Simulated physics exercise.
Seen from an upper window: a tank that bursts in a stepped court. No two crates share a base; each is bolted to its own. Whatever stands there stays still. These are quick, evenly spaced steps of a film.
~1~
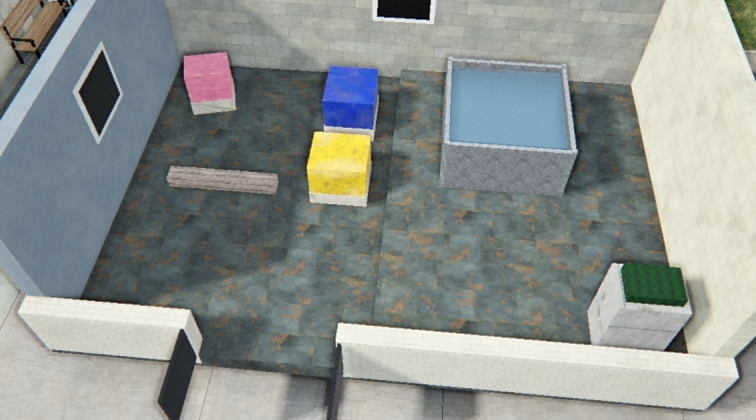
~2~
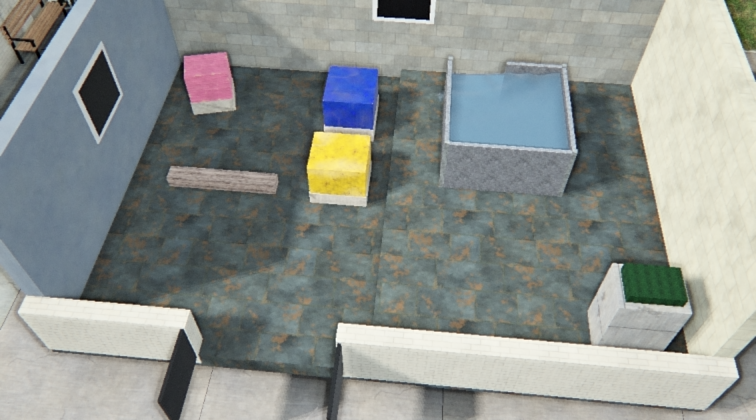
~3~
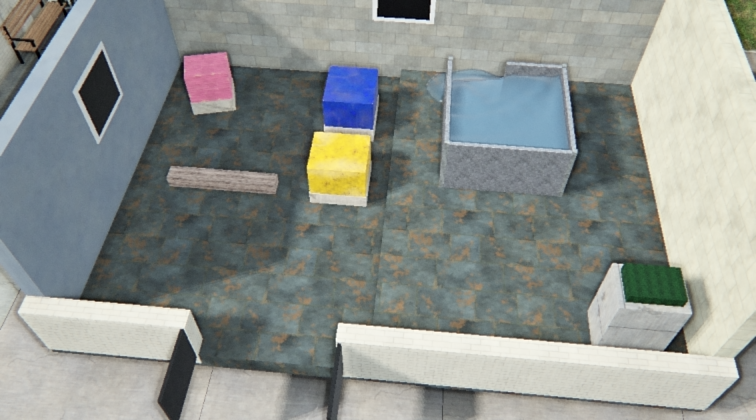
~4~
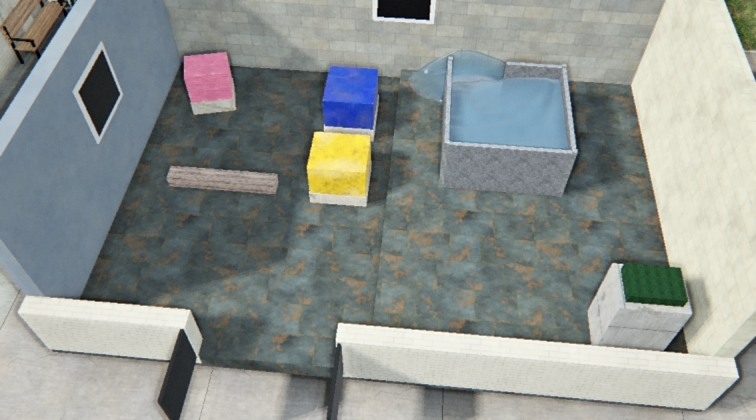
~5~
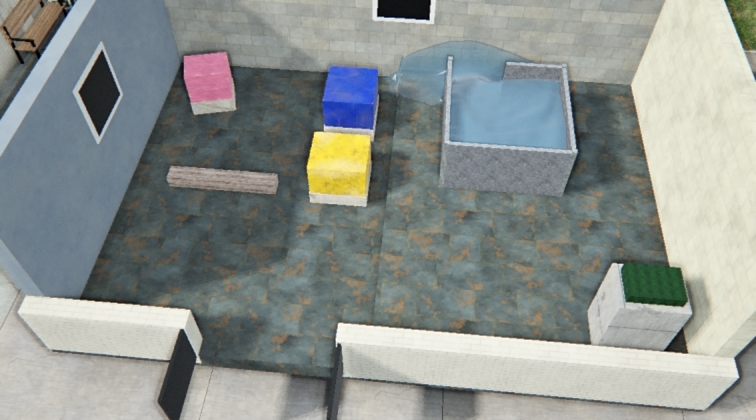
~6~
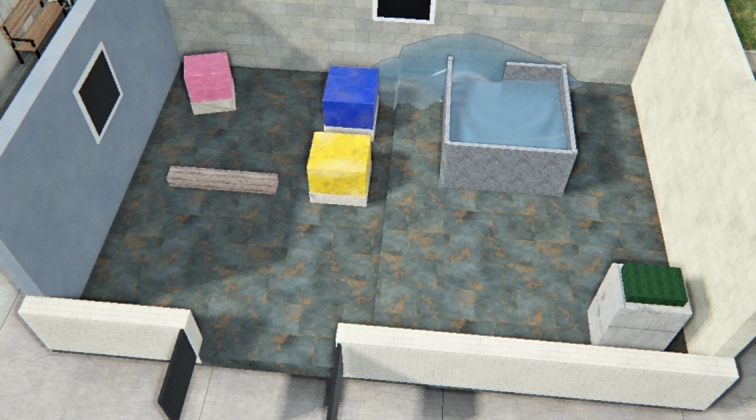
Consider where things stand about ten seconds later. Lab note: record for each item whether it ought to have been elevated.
Result - pink crate: Wetted, should be elevated; blue crate: Dry, no change needed; yellow crate: Dry, no change needed.
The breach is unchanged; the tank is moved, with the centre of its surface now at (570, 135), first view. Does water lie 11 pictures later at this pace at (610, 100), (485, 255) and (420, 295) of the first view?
Taking the three spots in order: Swamped, bare, bare.
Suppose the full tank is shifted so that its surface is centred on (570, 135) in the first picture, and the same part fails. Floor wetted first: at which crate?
I'd go with the blue crate.
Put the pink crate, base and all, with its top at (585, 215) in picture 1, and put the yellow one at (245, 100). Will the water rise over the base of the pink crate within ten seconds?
The pink crate: Not reached.
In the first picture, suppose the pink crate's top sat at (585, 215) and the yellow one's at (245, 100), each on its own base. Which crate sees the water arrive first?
The blue one is first.
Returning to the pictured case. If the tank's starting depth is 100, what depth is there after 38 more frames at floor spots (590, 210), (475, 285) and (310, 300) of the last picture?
In that order: 6, 4 and 8 per cent.
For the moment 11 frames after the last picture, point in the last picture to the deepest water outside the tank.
At about (181, 66).
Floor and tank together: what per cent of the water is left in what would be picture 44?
Estimate: Near 98 %.
A moment on, water covers 20 % of the floor; the pink crate water round its plinth, the blue crate water round its plinth, the yellow crate not reached.
Next, water covers 30 % of the floor; the pink crate water round its plinth, the blue crate water round its plinth, the yellow crate water round its plinth.
Then, water covers 55 % of the floor; the pink crate water round its plinth, the blue crate water round its plinth, the yellow crate water round its plinth.
Later, water covers 80 % of the floor; the pink crate water round its plinth, the blue crate water round its plinth, the yellow crate water round its plinth.
In the end, water covers 90 % of the floor; the pink crate was topped, the blue crate stayed above the water, the yellow crate stayed above the water.
